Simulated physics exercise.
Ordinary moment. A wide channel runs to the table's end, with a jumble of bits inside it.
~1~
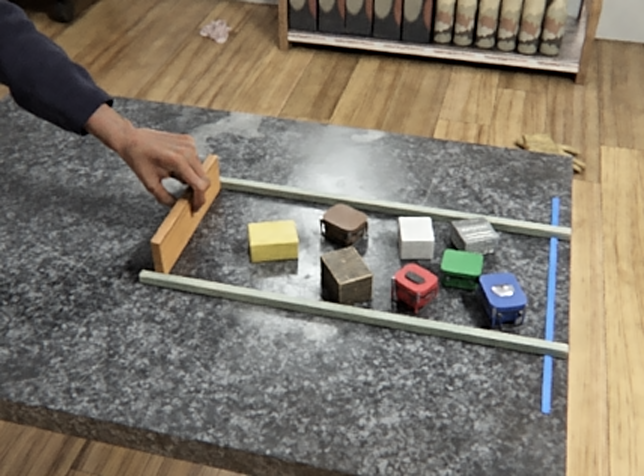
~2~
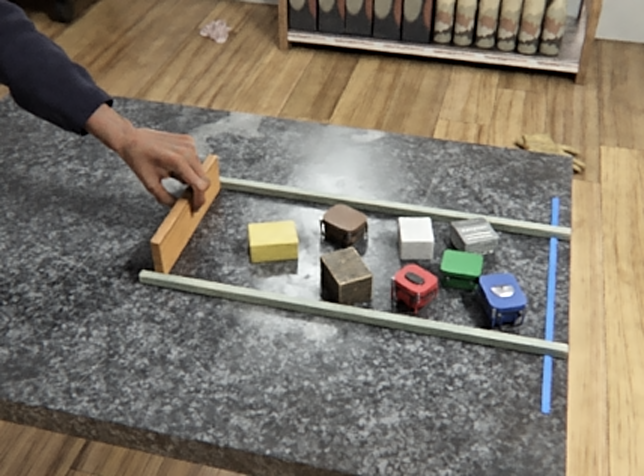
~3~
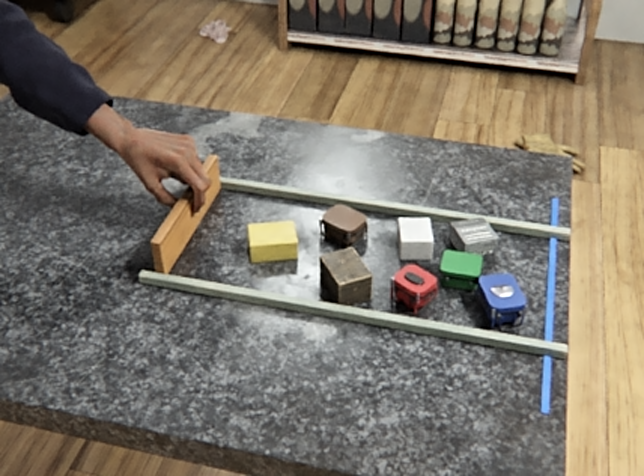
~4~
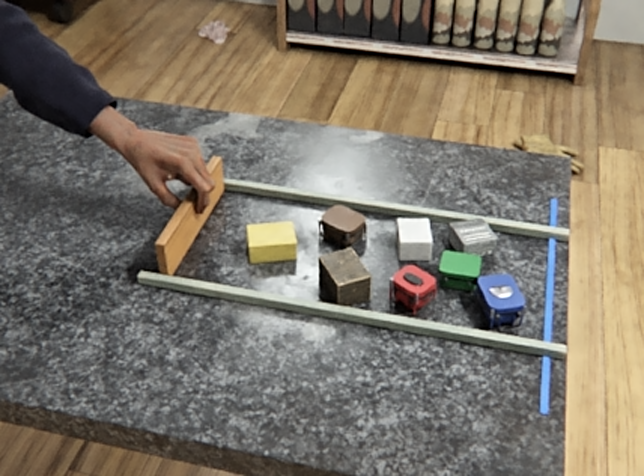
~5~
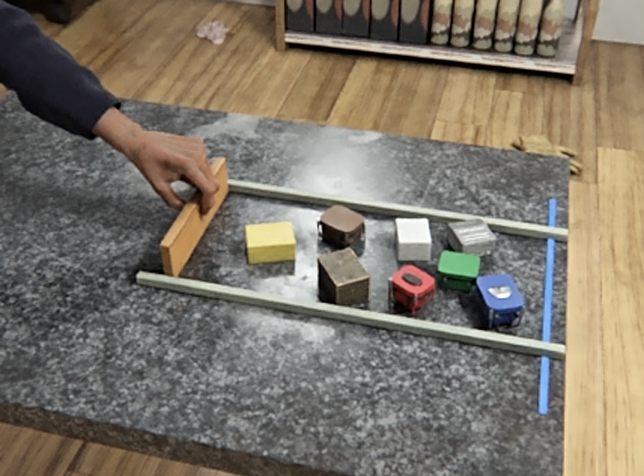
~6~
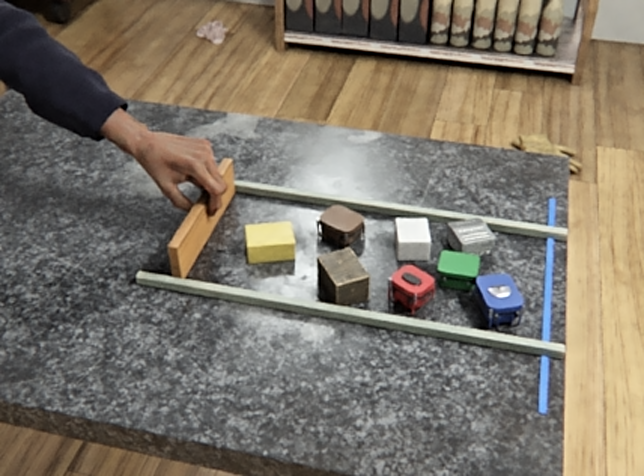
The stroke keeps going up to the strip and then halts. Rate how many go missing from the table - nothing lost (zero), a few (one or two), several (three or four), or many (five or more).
Many, five or more.
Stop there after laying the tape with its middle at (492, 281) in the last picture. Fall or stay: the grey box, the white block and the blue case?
As for the grey box, it does not stay; the white block keeps its spot; the blue case does not stay.
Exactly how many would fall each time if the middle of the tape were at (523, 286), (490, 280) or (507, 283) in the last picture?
So, one try after another, the floor gets 5, then 2, then 3.
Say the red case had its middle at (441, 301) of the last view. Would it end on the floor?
In that case it is gone.
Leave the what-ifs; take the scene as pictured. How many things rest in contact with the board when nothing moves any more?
1 are in contact with it.
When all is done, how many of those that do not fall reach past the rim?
Tally: 1.
Soon after, none off yet; blue case at rest near (498, 301); grey box at rest near (471, 238); green case at rest near (458, 271).
Then, none off yet; blue case moving near (501, 306); grey box moved about its own width near (494, 238); green case moved a little near (479, 277).
Further on, none off yet; blue case tipped well over near (590, 339); grey box tipped well over near (583, 253); green case moved well along near (561, 292).
At rest, the number that fall off is five or more; fallen, yellow block, brown case, white block, red case, green case, grey box and blue case.
